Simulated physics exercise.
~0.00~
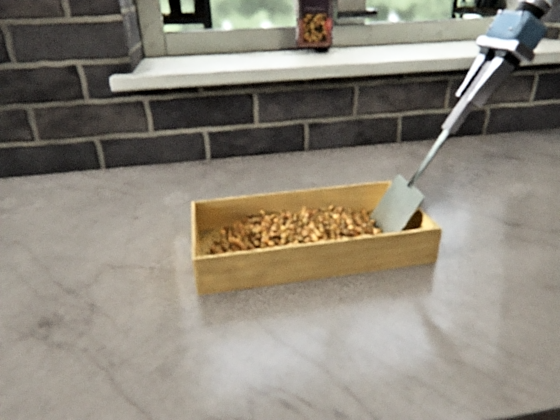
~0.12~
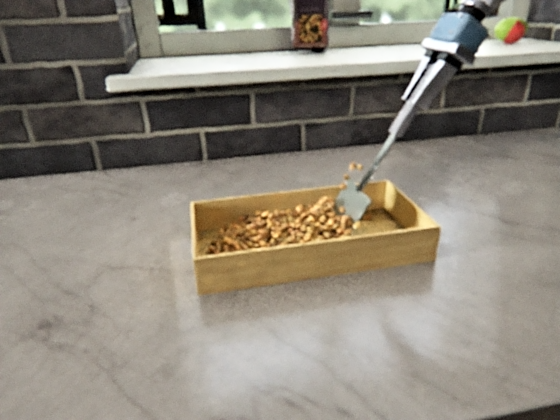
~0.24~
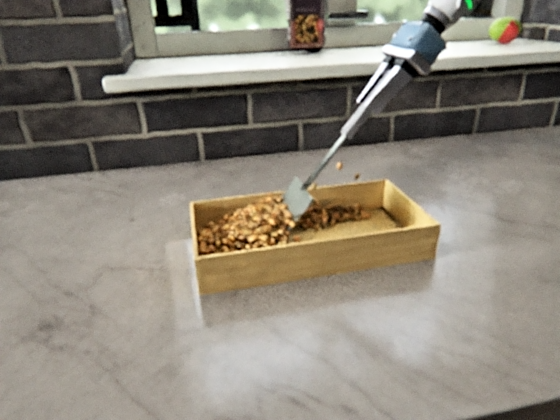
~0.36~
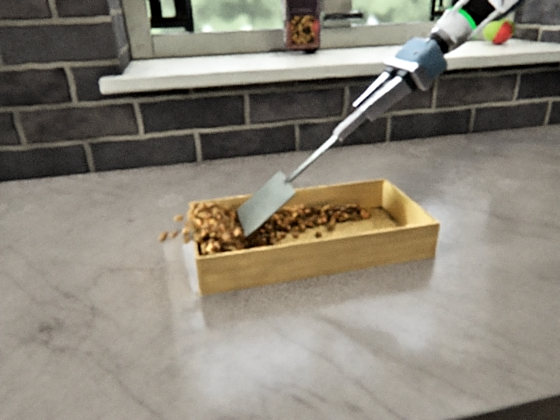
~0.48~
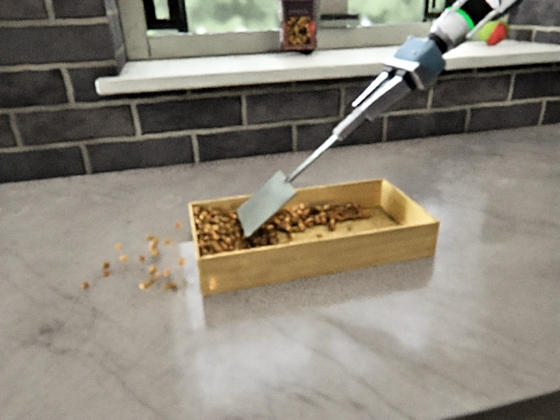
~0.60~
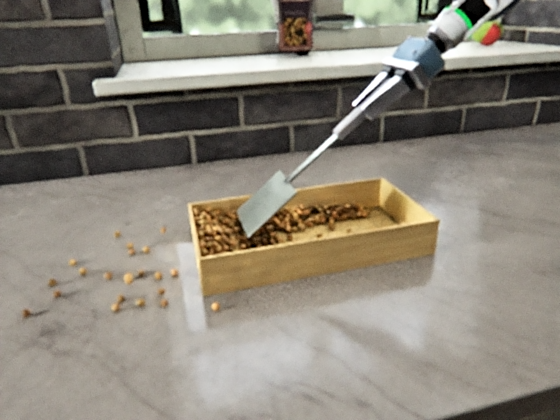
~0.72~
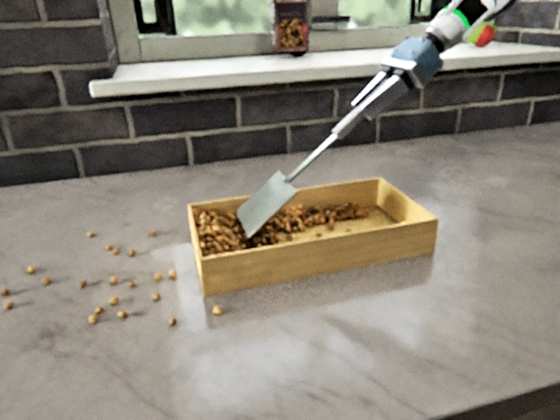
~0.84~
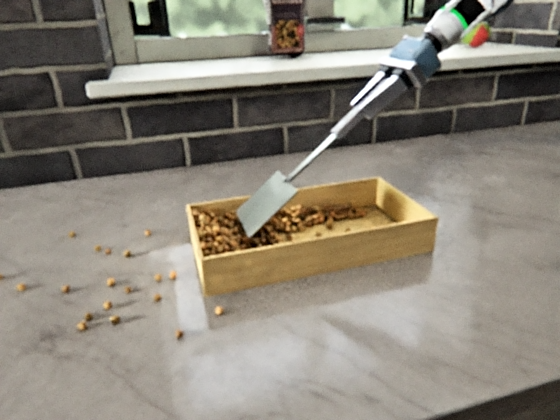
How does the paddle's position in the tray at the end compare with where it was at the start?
At the start the paddle is at the right end of the wooden tray, and at the end it rests much farther left, among the chickpeas near the left end.
